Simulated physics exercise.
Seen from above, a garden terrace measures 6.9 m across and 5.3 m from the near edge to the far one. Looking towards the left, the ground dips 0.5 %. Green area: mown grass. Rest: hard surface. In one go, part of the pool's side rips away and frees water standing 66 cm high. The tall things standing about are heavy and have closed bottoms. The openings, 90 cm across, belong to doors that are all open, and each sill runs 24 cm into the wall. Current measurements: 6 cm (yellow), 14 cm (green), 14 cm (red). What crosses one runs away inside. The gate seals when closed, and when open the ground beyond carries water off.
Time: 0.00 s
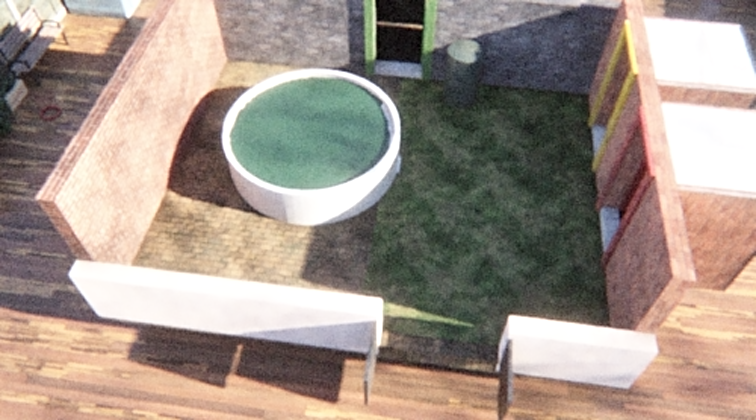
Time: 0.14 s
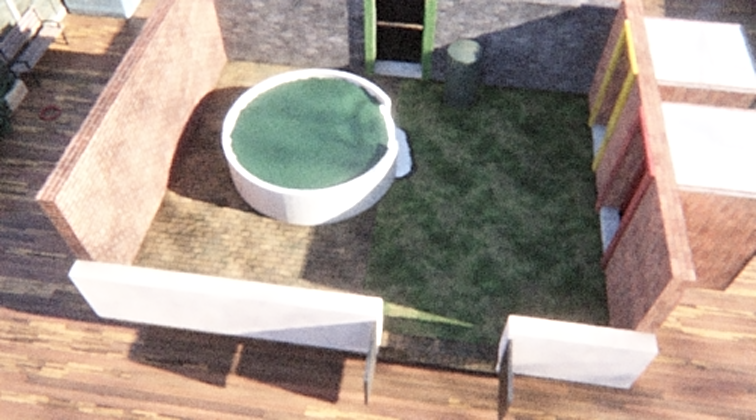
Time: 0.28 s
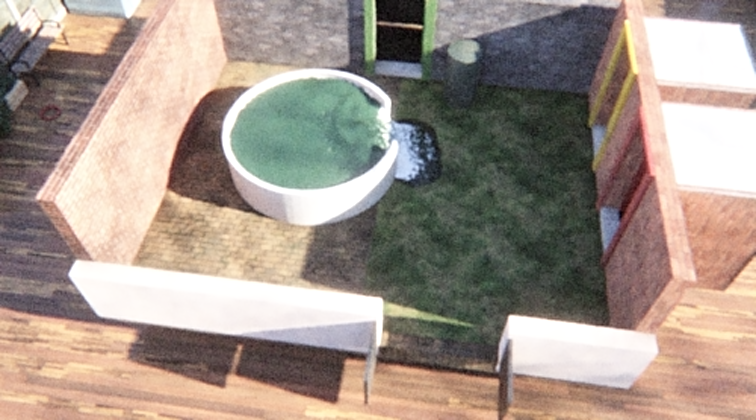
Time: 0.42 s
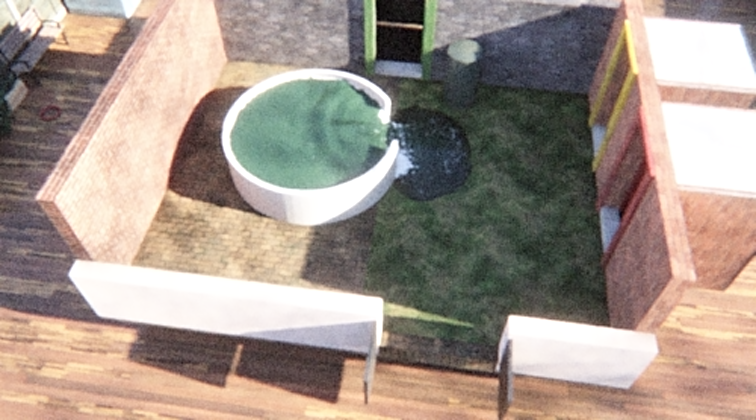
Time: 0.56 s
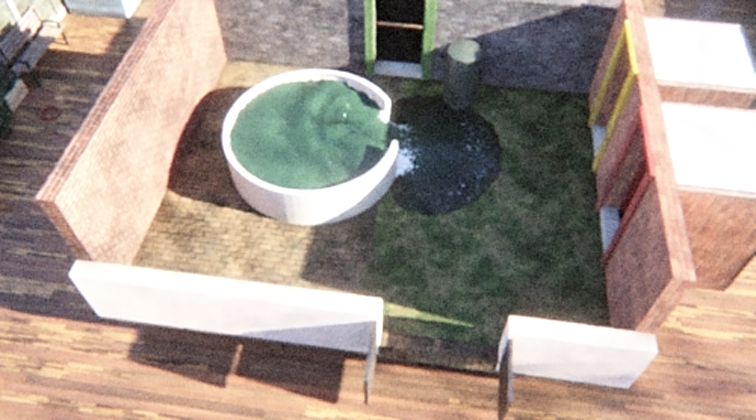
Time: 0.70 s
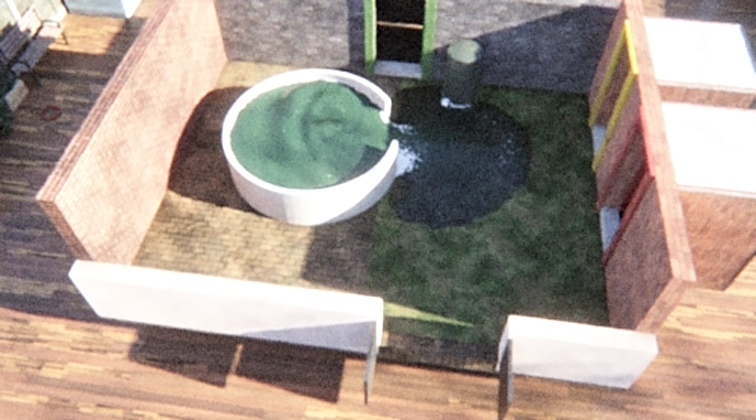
Water pours through a gap in the round pool's side and spreads across the grass.
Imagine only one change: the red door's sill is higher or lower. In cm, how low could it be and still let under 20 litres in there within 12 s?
I would say 9.5 cm.
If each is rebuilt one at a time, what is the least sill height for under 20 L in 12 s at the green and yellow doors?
Close to 6.0 cm (green) and close to 18 cm (yellow).
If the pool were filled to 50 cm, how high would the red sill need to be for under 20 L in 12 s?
Step height: Approx. 6.5 cm.
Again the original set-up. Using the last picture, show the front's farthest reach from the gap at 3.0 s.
Look about (606, 311) in the last picture.
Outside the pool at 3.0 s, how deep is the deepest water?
26 cm.
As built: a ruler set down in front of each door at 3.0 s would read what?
Door by door in cm - yellow 22, green 7, red 14.
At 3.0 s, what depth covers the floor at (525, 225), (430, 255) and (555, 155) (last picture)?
Approx. 6 / 2 / 14 cm.
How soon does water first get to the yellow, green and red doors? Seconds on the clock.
Arrival: Yellow 1.4 s, green 1.6 s, red 2.2 s.
After 1.4 s water covers 30 % of the floor, deepest (36 cm) near (399, 148); it has not reached the red door.
After 3.0 s water covers 50 % of the floor, deepest (26 cm) near (399, 148); 14 cm at the red door, 0 litres in over its 14 cm sill.
After 12.0 s water covers 100 % of the floor, deepest (12 cm) near (130, 296); 9 cm at the red door, 1 litre in over its 14 cm sill.
At the red door as built, the water arrived by 2.2 s and peaked near 14 cm at 2.6 s.
Run again over the same 12 s with other heights there, 48 litres in over 8 cm, 8 litres over 11 cm. The limit of 20 litres is kept from about 9.5 cm up.
